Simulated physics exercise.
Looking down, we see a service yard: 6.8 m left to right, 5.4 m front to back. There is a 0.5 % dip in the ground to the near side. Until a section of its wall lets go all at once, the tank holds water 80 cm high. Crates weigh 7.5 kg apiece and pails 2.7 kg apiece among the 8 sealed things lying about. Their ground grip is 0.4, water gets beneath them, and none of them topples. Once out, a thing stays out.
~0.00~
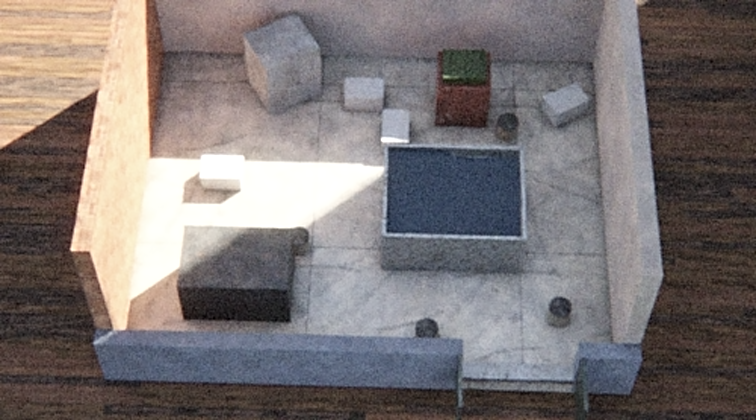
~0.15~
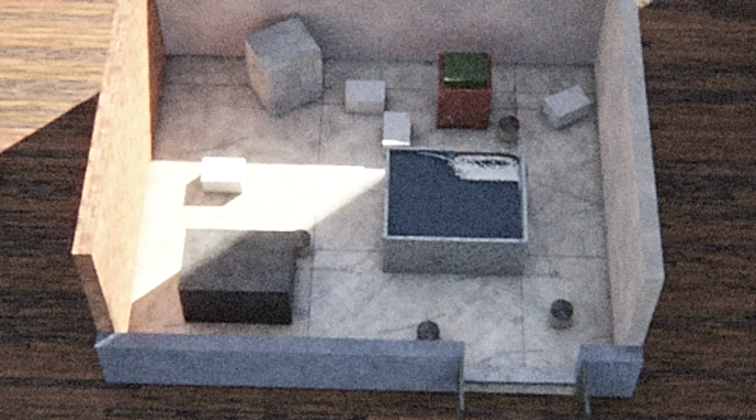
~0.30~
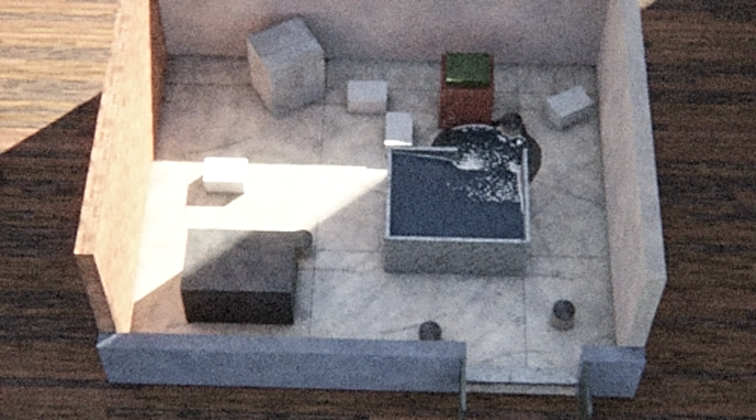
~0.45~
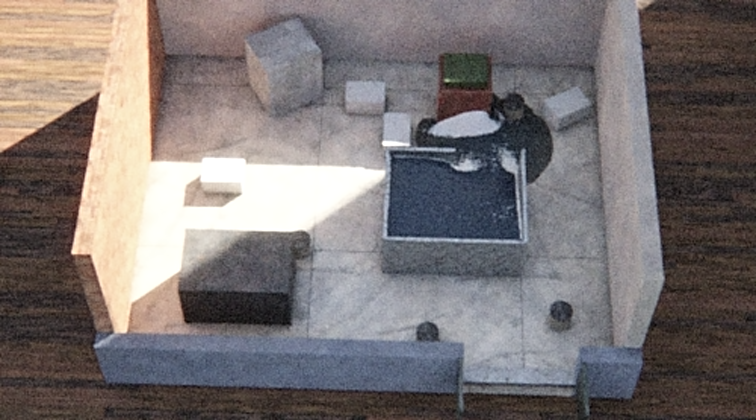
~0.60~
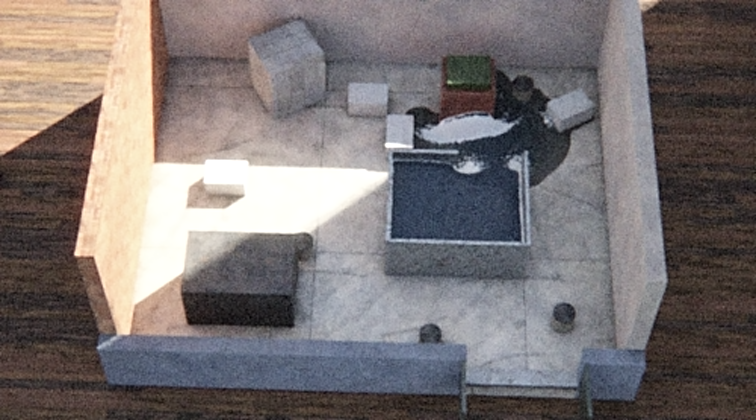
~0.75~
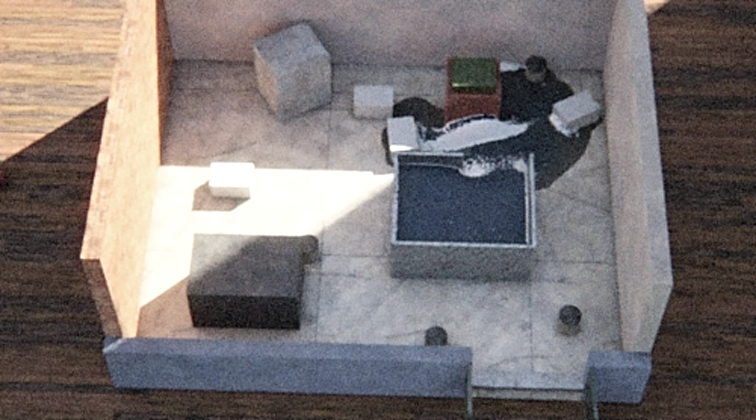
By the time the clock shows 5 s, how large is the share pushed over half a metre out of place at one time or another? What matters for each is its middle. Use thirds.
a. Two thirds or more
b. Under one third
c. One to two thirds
(a) Two thirds or more.
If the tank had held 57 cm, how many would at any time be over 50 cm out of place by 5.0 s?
I count 4 of them in that case.
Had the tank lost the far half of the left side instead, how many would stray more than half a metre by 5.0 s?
4.
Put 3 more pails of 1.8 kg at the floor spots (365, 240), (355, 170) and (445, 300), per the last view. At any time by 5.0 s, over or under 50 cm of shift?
Respectively: Doesn't reach it; tops it; doesn't reach it.
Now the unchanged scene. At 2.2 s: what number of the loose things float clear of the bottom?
At that moment it comes to 3.
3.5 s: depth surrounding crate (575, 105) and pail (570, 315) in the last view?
About 18 and 2 cm.
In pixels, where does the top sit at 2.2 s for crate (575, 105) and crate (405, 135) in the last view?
(549, 82) and (256, 158), roughly.
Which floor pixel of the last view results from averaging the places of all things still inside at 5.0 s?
Mean floor pixel: About (327, 188).
After 1.1 s 2 of 8 are over 50 cm from their spots; 2 afloat.
After 2.2 s 4 of 8 are over 50 cm from their spots; 3 afloat.
After 3.5 s 5 of 8 are over 50 cm from their spots; 4 afloat.
After 5.0 s 6 of 8 are over 50 cm from their spots, and 6 have been at some point; 5 afloat.
